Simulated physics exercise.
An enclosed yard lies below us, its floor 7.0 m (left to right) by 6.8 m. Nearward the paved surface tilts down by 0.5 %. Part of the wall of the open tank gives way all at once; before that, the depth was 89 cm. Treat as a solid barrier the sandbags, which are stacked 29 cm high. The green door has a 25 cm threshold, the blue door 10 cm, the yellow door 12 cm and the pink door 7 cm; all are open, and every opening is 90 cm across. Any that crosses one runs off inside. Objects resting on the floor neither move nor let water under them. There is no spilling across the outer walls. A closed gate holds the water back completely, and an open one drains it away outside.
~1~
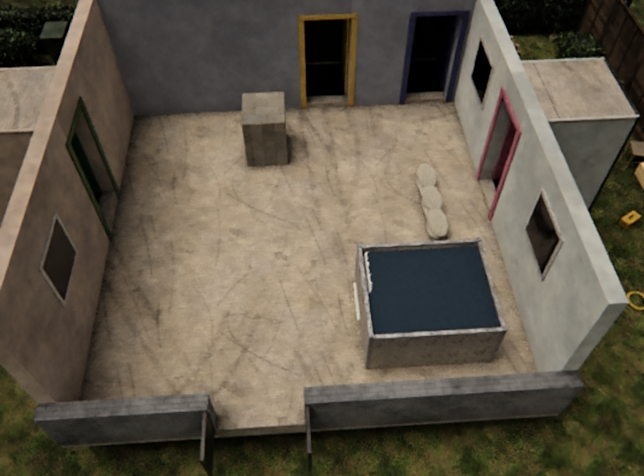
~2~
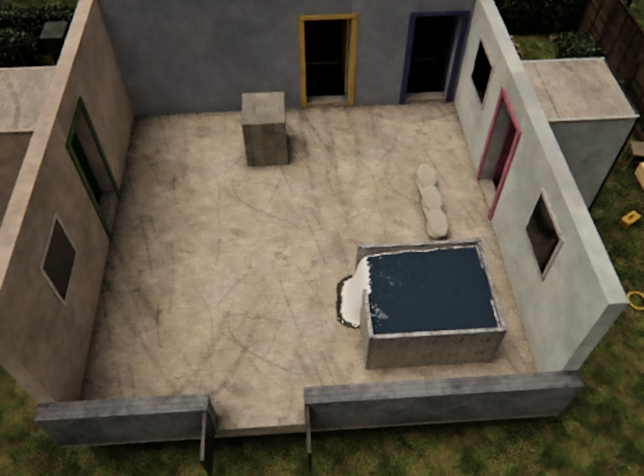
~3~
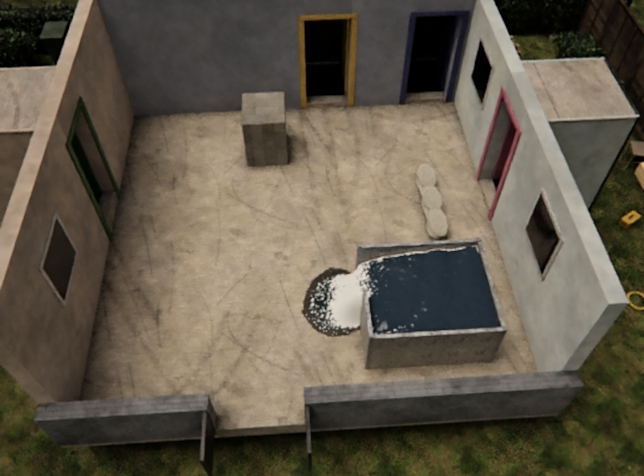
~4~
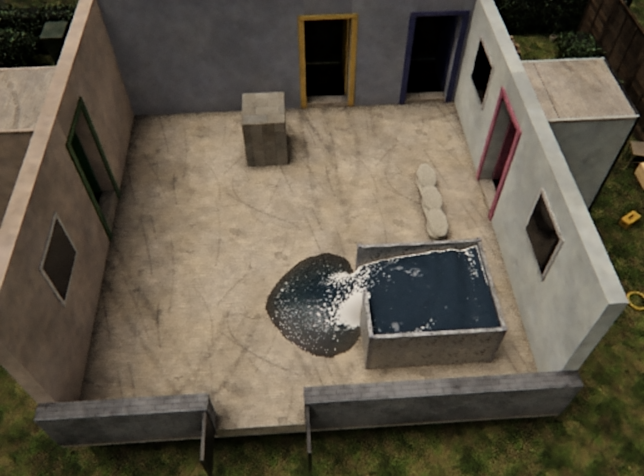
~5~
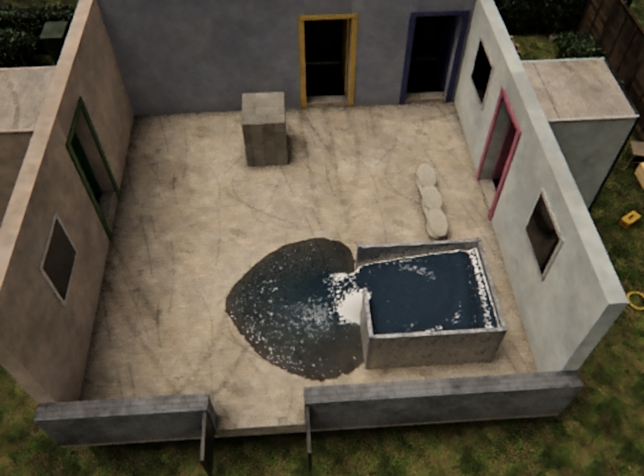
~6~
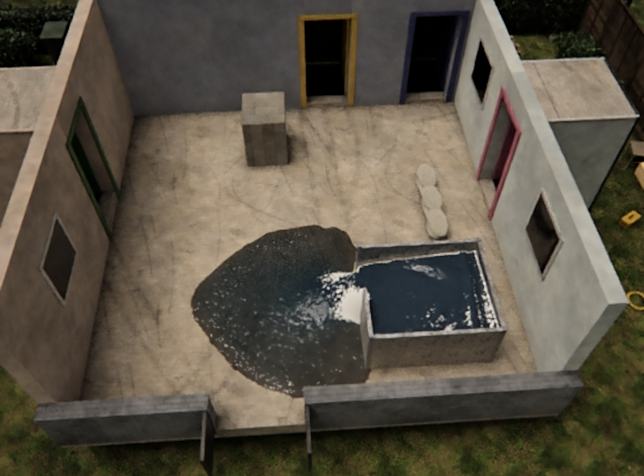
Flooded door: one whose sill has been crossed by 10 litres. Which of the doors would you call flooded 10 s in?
I would call the green door not flooded; I would call the blue door not flooded; I would call the yellow door not flooded; I would call the pink door not flooded.
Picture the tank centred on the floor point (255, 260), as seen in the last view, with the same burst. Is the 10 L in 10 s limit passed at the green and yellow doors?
Relative to the limit, green is beyond it and yellow is within it.
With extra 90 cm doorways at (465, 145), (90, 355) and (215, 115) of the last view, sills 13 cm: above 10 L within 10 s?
Per doorway, in order: Insufficient / sufficient / insufficient.
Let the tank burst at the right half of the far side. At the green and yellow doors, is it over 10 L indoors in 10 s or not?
Green short, yellow beyond.
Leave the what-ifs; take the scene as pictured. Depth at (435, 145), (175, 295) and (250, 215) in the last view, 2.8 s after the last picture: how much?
Spot one 0 cm, spot two 3 cm, spot three 2 cm.
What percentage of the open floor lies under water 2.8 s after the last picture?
Some 50 per cent of the floor is wet.
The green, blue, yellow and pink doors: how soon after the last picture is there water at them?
Door times: Green 0.9 s / blue 6.0 s / yellow 4.5 s / pink 8.0 s.
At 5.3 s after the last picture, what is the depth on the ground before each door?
Depths: Green door 9 cm, blue door 0 cm, yellow door 3 cm, pink door 0 cm.
Then, 0.7 s after the last picture water covers 40 % of the floor and is deepest (38 cm) near (348, 301); green door not reached, blue door not reached, yellow door not reached, pink door not reached.
Then, 1.5 s after the last picture water covers 45 % of the floor and is deepest (38 cm) near (80, 399); green door 19 cm at the sill, 0 L in, blue door not reached, yellow door not reached, pink door not reached.
Then, 2.8 s after the last picture water covers 50 % of the floor and is deepest (24 cm) near (160, 117); green door 12 cm at the sill, 0 L in, blue door not reached, yellow door not reached, pink door not reached.
Then, 5.3 s after the last picture water covers 60 % of the floor and is deepest (15 cm) near (135, 118); green door 9 cm at the sill, 0 L in, blue door not reached, yellow door 3 cm at the sill, 0 L in, pink door not reached.
Then, 9.3 s after the last picture water covers 85 % of the floor and is deepest (10 cm) near (131, 135); green door 8 cm at the sill, 0 L in, blue door 6 cm at the sill, 0 L in, yellow door 5 cm at the sill, 0 L in, pink door 5 cm at the sill, 0 L in.
